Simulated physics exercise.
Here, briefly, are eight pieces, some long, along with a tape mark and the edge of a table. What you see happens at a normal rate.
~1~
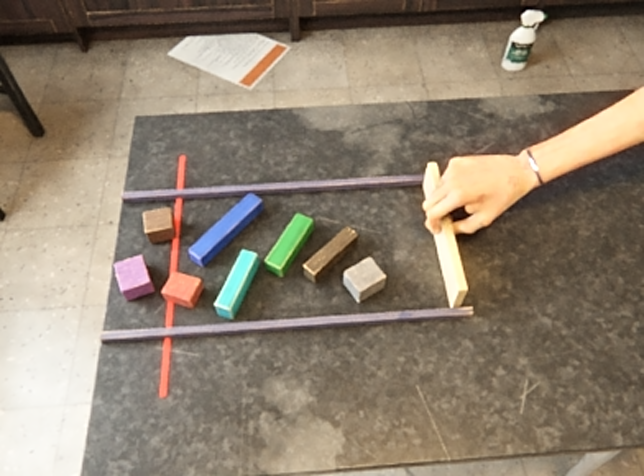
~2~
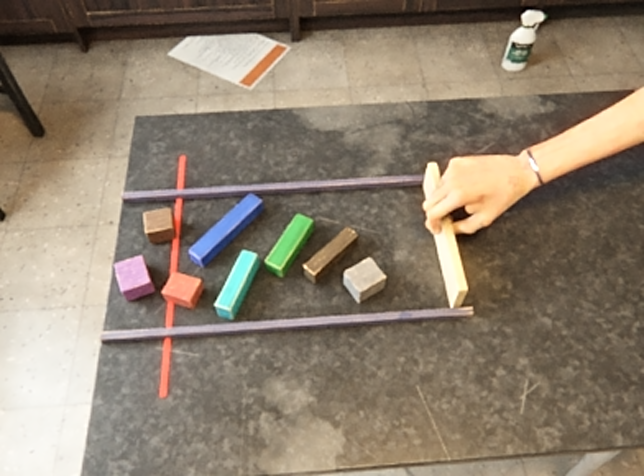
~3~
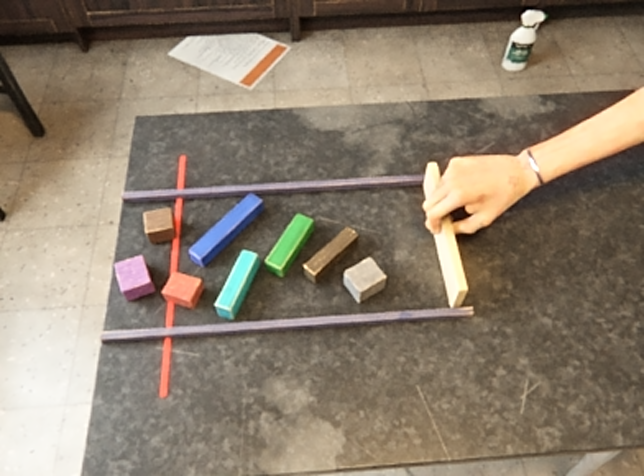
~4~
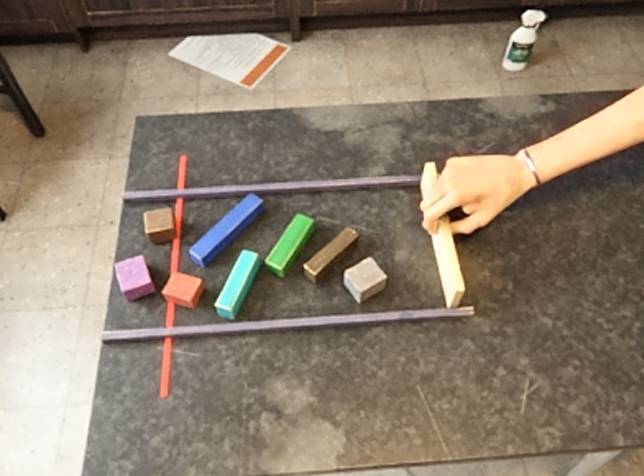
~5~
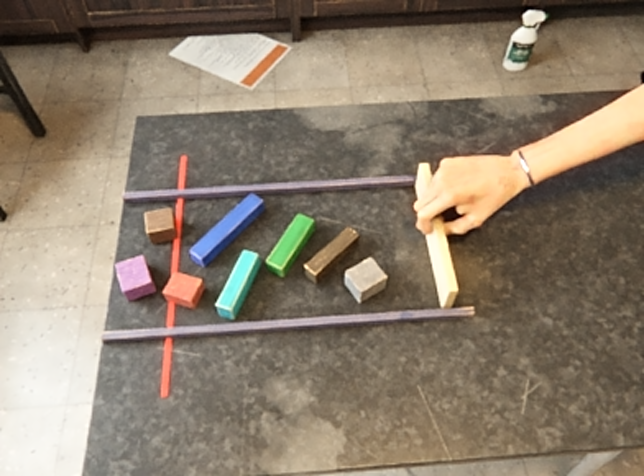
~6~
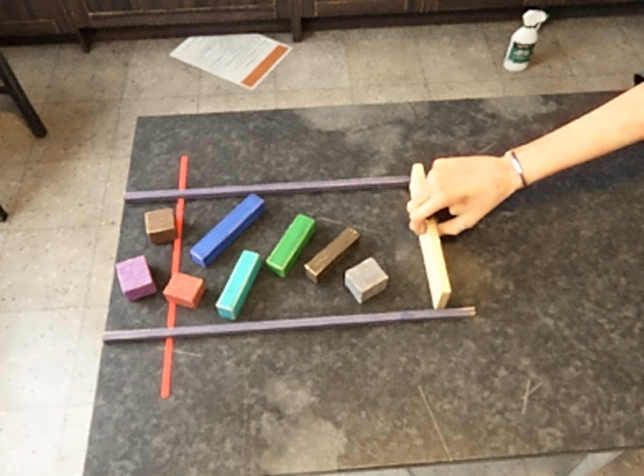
On a dark speckled tabletop above a tiled floor, seen from above at an angle by a still camera, two long purple-grey strips run across with a red tape line crossing their left ends. Between and around them lie purple, brown and red blocks at left, blue, teal, green and dark brown bars, and a grey block. A hand from the right slides a pale board slightly left, while the pieces stay still.
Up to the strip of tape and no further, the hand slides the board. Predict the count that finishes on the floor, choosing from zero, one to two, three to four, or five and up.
The count on the floor is one to two.
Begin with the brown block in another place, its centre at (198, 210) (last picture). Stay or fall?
It remains in place.
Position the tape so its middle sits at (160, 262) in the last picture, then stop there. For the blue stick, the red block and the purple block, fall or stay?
Lab note - blue stick not toppled, red block toppled, purple block toppled.
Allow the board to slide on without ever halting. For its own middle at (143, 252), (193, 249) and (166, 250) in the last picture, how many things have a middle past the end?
Taking the places in turn, the counts are 5, 1 and 2.
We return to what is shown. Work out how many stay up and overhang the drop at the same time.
4 overhanging.
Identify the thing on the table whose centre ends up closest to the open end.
Answer - the red block.
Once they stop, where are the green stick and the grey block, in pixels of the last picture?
Listed as asked: First (149, 243), and then (155, 291).
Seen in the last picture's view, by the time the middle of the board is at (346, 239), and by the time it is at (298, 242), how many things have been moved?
First 2, after that 4.
Soon after, none off yet; purple block at rest near (137, 278); brown block at rest near (162, 226); red block at rest near (185, 290).
Then, none off yet; purple block moved a little near (122, 280); brown block moved a little near (149, 222); red block moved about its own width near (142, 309).
At rest, the number that fall off is one or two; fallen, purple block.
